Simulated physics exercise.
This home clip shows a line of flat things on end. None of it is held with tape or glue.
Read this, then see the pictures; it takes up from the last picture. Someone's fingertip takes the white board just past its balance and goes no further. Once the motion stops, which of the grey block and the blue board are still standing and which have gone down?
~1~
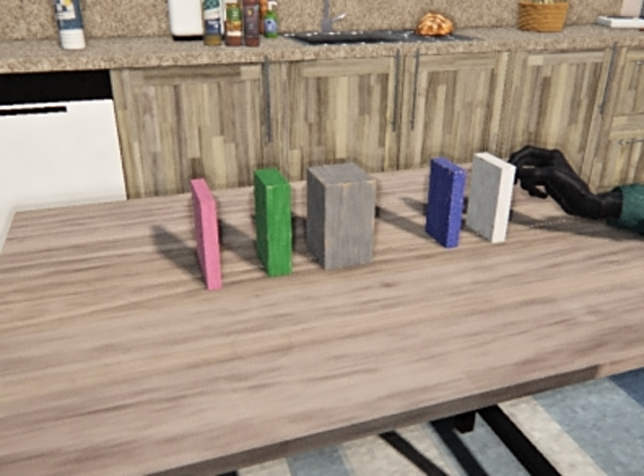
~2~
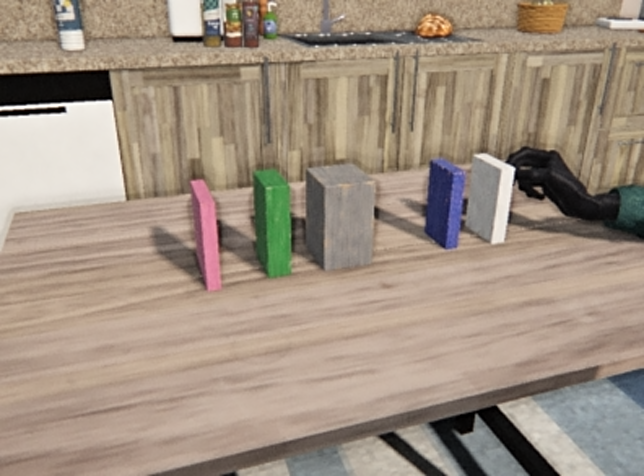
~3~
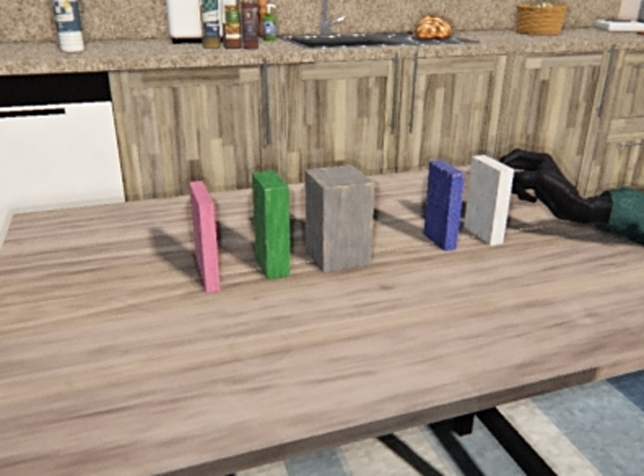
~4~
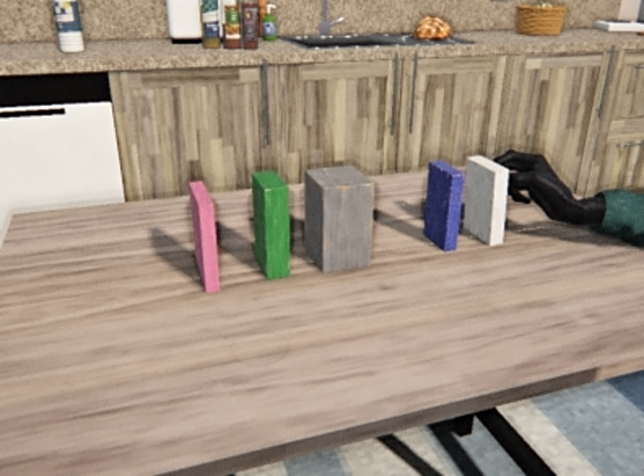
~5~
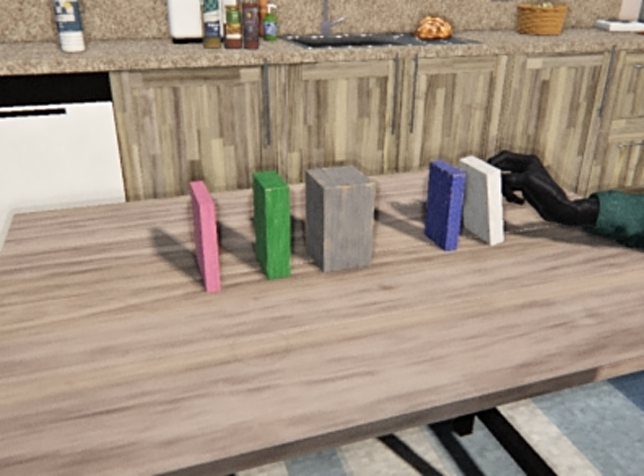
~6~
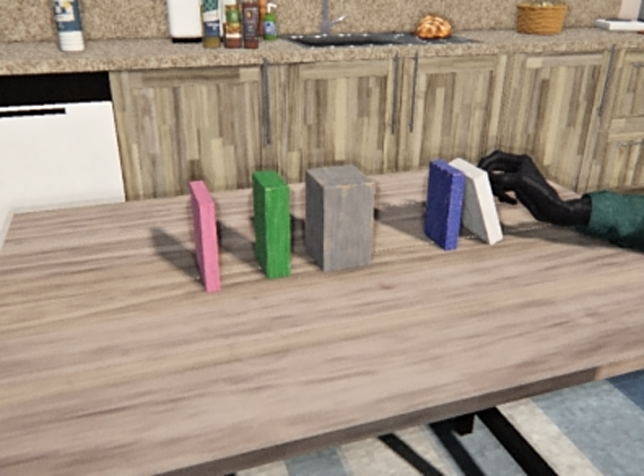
Result: I expect the grey block to remain erect; I expect the blue board to go down.
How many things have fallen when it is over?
In all, 2.
Then, 0.20 s past the last view, white board 49° over; blue board rocked 25° from its first pose near (427, 208).
Then, 0.30 s past the last view, white board 74° over; blue board on its side near (401, 232).
Then, 0.40 s past the last view, white board 75° over; blue board on its side near (398, 242).
Finally, down or leaning hard on the table, blue board; the other 2 still in place. Final places as the last picture's camera would see them, grey block near (337, 218), blue board near (398, 242).
